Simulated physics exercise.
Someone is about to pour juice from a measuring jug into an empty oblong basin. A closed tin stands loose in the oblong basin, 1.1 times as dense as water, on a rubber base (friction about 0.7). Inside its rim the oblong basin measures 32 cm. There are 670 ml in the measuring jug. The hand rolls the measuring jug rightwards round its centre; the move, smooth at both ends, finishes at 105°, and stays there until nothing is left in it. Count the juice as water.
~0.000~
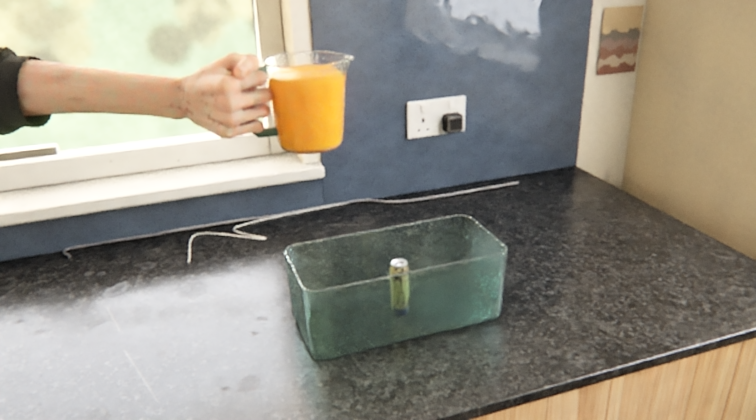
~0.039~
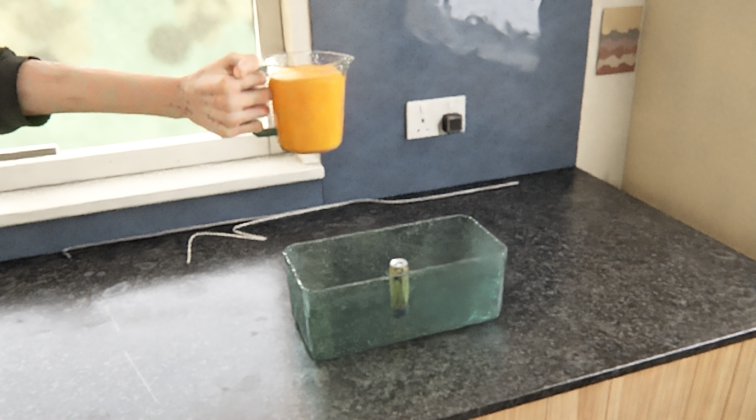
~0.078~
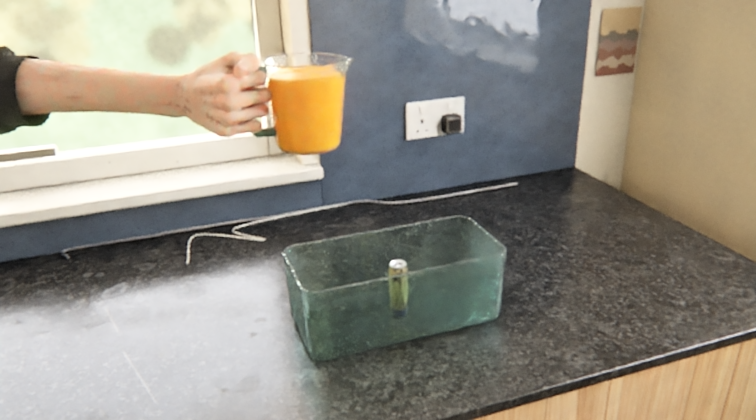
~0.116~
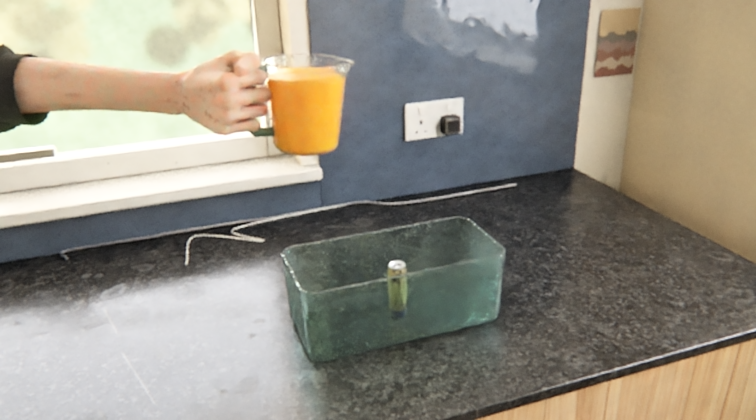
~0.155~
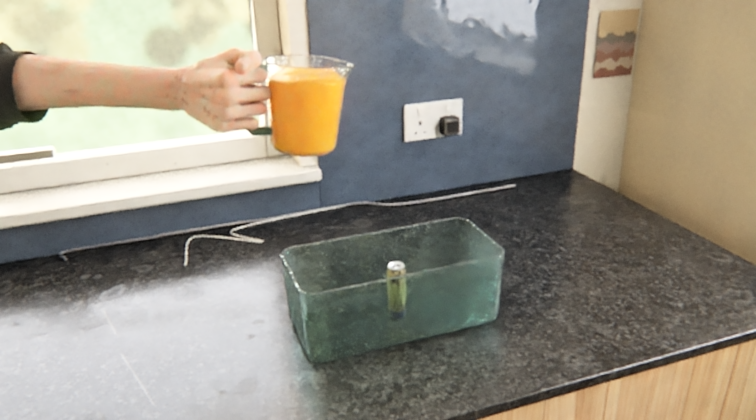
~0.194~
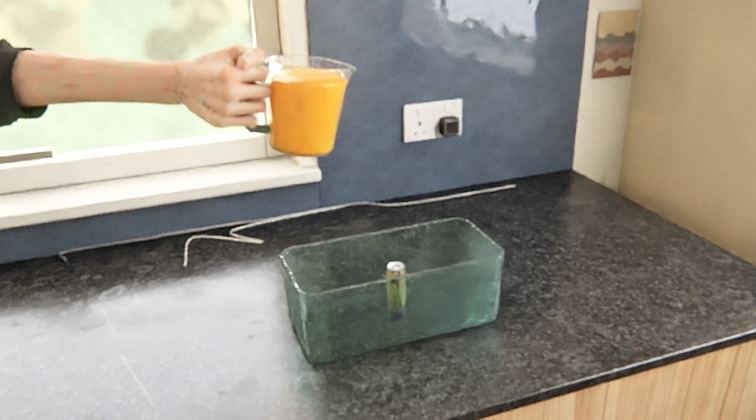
On a dark kitchen counter by a window, a small cylinder stood inside an oblong glass basin while a hand held a jug of orange juice above it and slowly tilted it slightly to the right.
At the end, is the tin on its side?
It stays up.
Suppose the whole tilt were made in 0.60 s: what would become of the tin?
The tin keeps standing.
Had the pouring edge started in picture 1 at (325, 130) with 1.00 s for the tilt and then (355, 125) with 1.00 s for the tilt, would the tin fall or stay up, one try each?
First it topples; then it topples.
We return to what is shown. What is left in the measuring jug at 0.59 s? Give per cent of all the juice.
Some 78 per cent.
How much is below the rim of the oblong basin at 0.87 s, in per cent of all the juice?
Some 42 per cent.
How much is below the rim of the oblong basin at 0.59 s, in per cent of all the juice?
Near 1 in a hundred.
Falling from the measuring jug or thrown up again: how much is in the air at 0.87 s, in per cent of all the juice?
Near 36 in a hundred.
By 0.59 s the tilt is 67° and 78 per cent is still to pour; the tin stands where it began.
By 0.87 s the tilt is 101° and 23 per cent is still to pour; the tin stands where it began.
By 1.17 s the tilt is 105° and 1 per cent is still to pour; the tin stands where it began.
By 1.50 s the tilt is 105° and 0 per cent is still to pour; the tin stands where it began.
At rest the tin stands where it began.
